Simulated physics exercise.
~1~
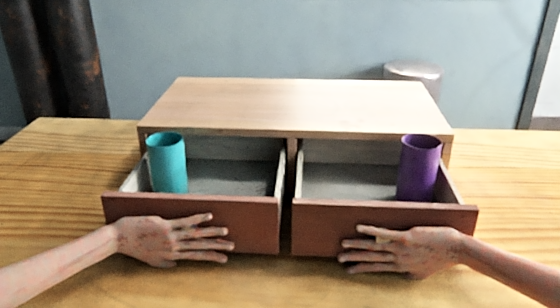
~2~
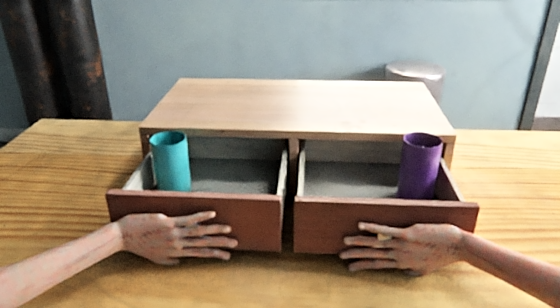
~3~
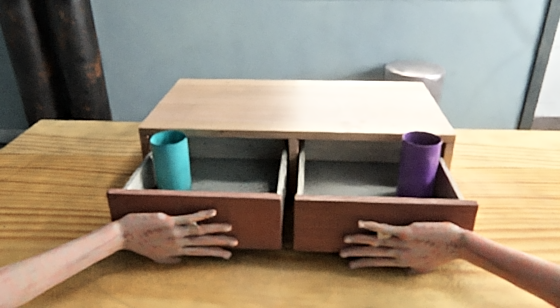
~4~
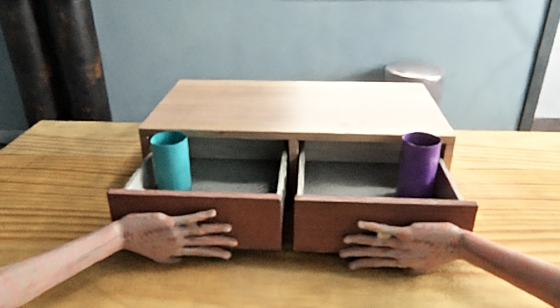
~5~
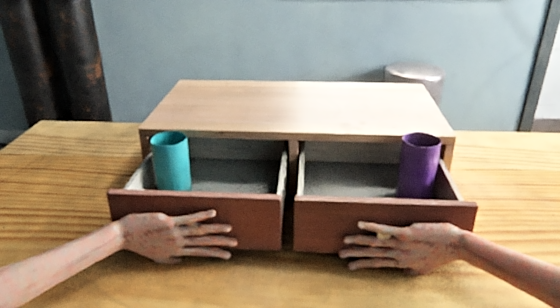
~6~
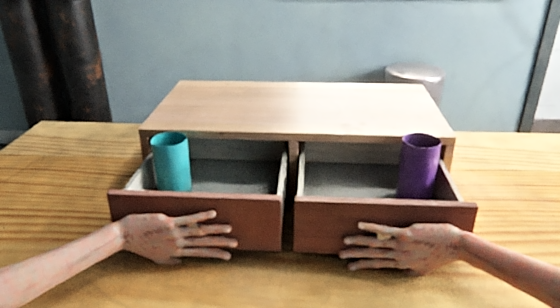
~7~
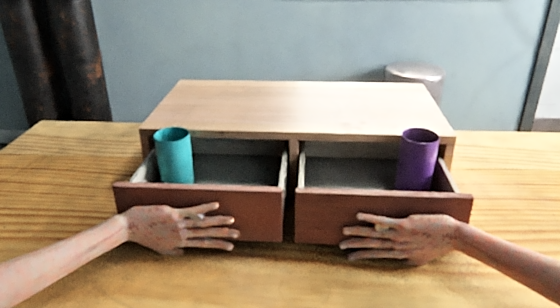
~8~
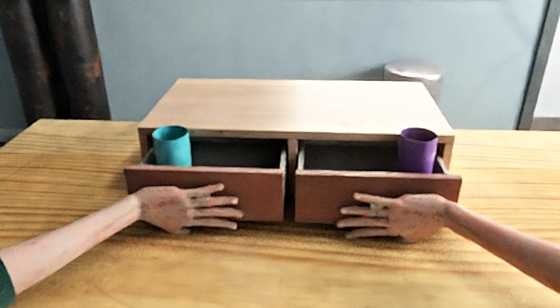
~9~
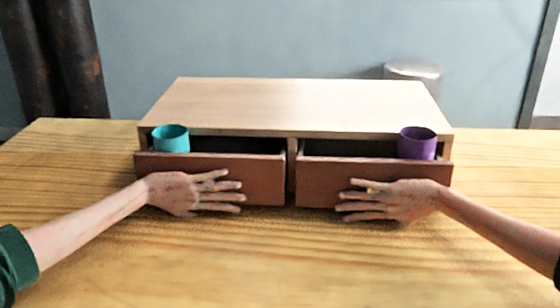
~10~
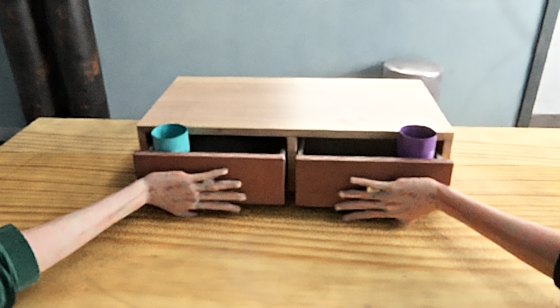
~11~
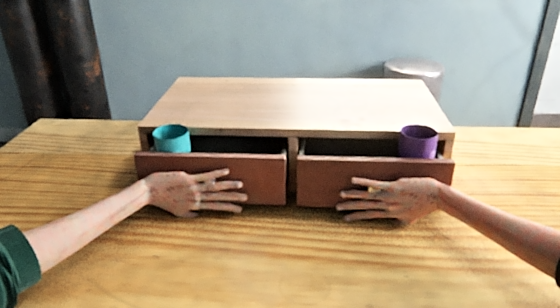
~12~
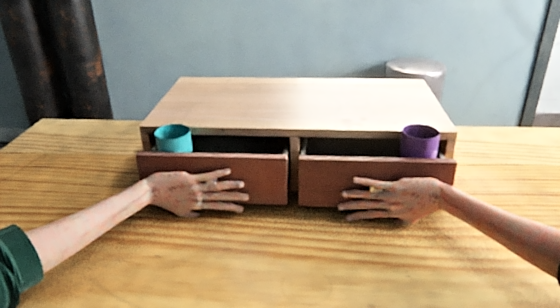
Two hands pushing a pair of open drawers holding turquoise and purple beakers partway into a wooden chest, leaving both ajar.
